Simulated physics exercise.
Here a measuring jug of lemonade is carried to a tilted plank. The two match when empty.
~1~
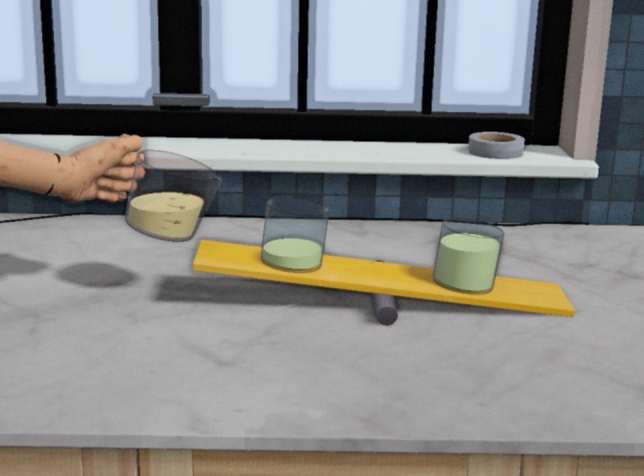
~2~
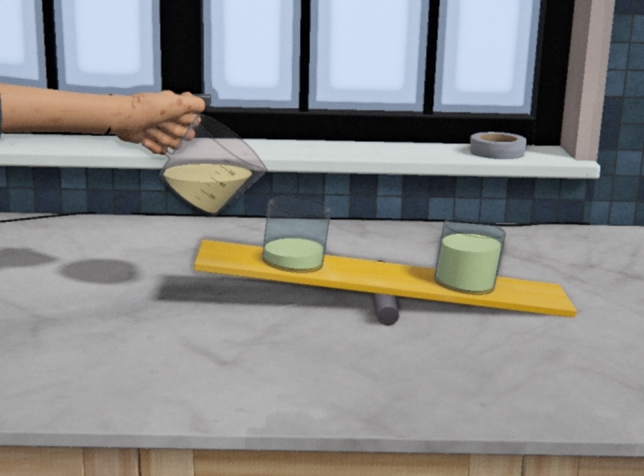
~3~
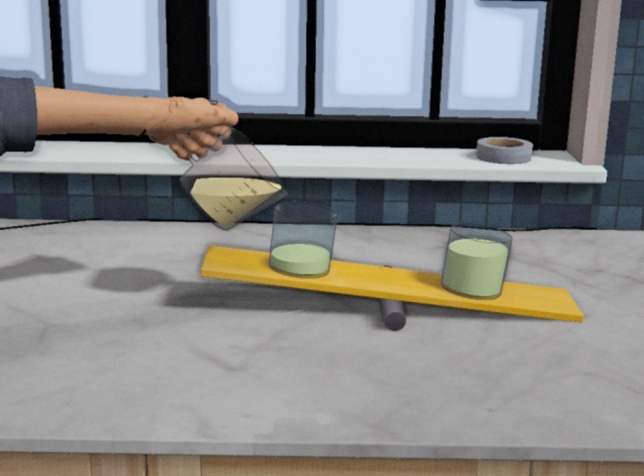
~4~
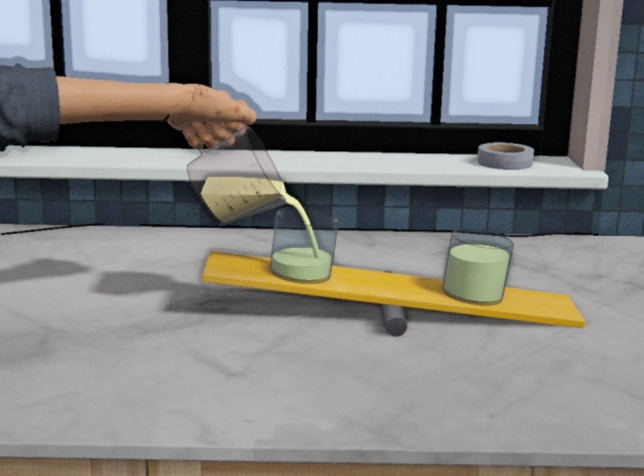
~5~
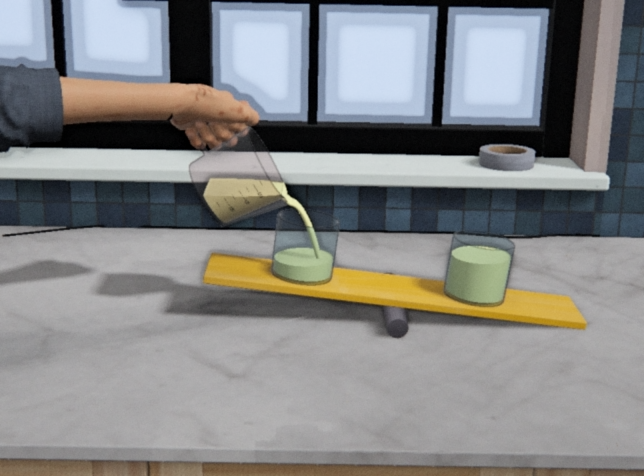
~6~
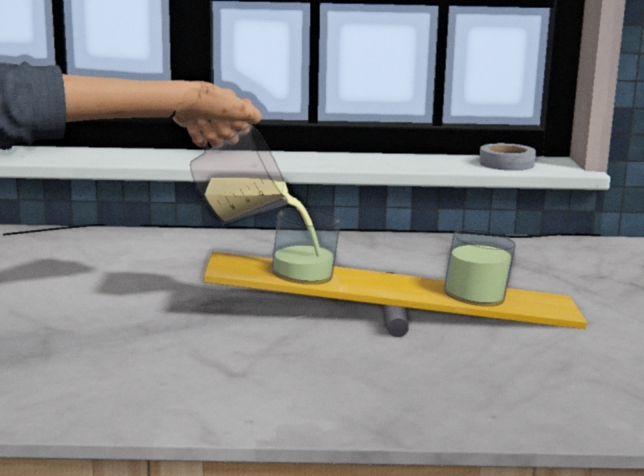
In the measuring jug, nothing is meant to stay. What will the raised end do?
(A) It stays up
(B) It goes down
Answer: B.
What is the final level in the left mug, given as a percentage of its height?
Around 75 in a hundred.
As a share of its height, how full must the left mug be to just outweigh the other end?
Estimate: Around 50 per cent.
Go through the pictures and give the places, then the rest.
In the first picture, a hand has the measuring jug; measuring jug (168, 194) about a third full; left mug (295, 232) about a quarter full, raised; right mug (468, 254) about two thirds full, on the low side.
In the second picture, the measuring jug is tipped; round bar (388, 313); left mug about a quarter full, surface at (294, 248).
In the third picture, the measuring jug is tipped; measuring jug (232, 180) tipped 50° with all of its load; left mug (303, 237) about a quarter full.
In the fourth picture, the stream is running; round bar (396, 324); left mug about a quarter full, surface at (302, 257); right mug about two thirds full, surface at (480, 254).
In the fifth picture, the stream is running; measuring jug (239, 178) tipped 60° with nearly all of its load; left mug (306, 244) about a quarter full.
In the sixth picture, the stream is running; round bar (398, 325); left mug about a quarter full, surface at (305, 256); right mug about two thirds full, surface at (482, 255).
Shortly, the left mug is about half full; the plank leans as before.
Then, the left mug is about two thirds full; the plank has swung over, and that end is down.
At the finish, the left mug is about three quarters full; the plank has swung over, and that end is down.
